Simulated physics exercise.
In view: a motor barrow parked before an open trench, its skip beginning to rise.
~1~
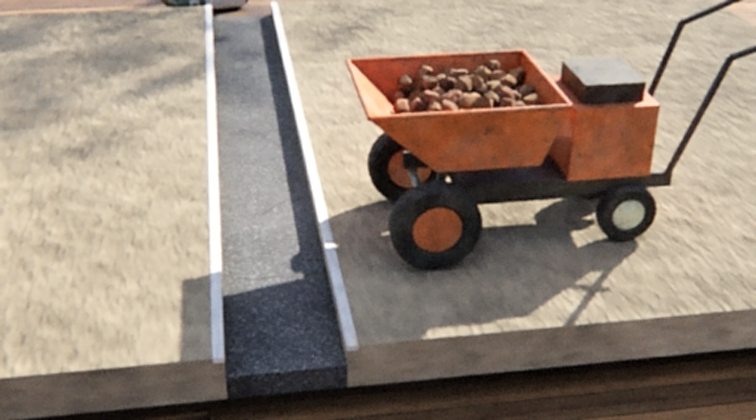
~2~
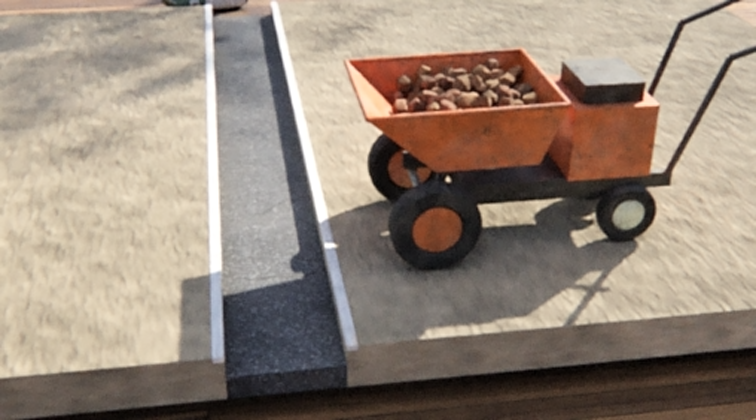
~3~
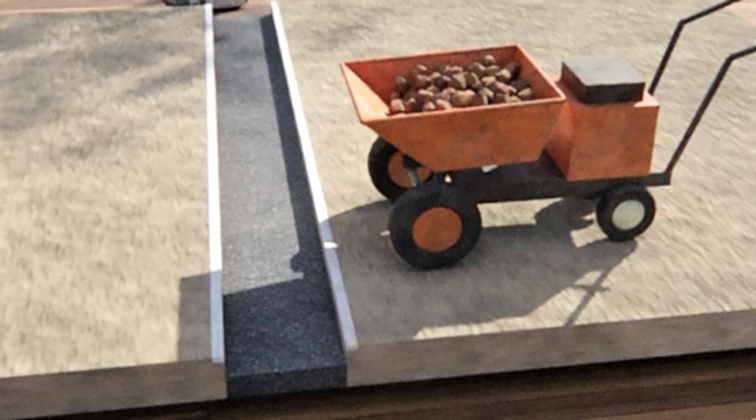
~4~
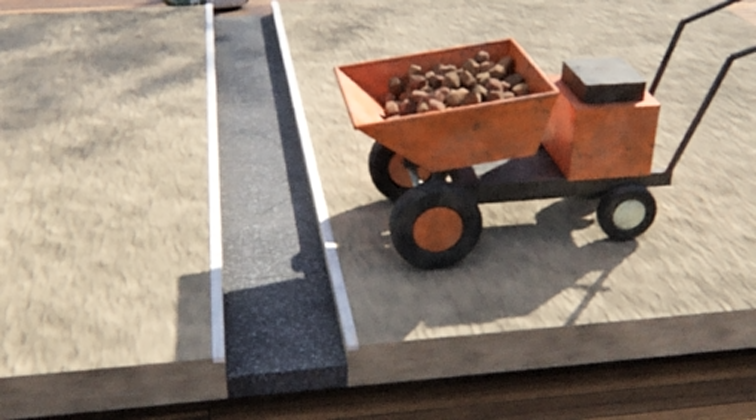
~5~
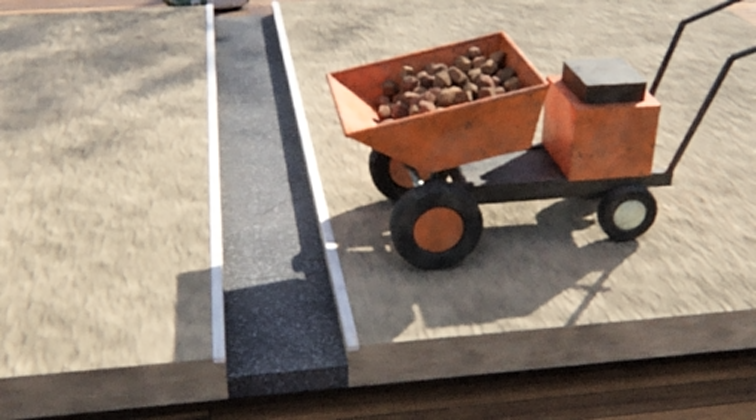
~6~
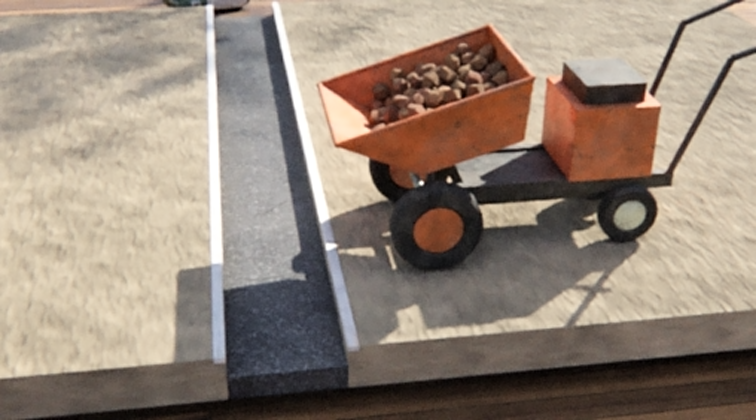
In the video, an orange motor barrow loaded with reddish-brown clods stands to the right of a dark, white-edged trench. Its skip stays level at first, then tilts gradually toward the trench, its rear rising while the wheels remain still.
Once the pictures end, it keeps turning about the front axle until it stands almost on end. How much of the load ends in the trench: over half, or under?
It catches more than half.
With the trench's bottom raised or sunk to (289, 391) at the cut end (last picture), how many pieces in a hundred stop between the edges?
Close to 90 per cent.
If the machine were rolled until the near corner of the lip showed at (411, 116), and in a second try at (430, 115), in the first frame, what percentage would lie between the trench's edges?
In turn 70 and 60 in a hundred.
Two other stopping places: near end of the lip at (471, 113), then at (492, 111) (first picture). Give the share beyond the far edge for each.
In turn 0 and 0 in a hundred.
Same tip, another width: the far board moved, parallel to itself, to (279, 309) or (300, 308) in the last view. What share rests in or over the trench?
Roughly 10 per cent, and 0 per cent.
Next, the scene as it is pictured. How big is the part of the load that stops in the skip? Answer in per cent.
Close to 25 per cent.
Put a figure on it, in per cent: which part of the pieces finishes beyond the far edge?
Some 10 per cent.
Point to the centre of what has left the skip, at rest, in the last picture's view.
Near (255, 246).
Shortly afterwards, skip tipped steeply; the whole lot in the skip.
Next, skip tipped right over; near two thirds in the skip; near a third in or heaped over the trench.
Some moments later, skip tipped right over; near a quarter in the skip; near two thirds in or heaped over the trench; a little beyond it.
In the end, skip tipped right over; near a quarter in the skip; near two thirds in or heaped over the trench; a little beyond it.
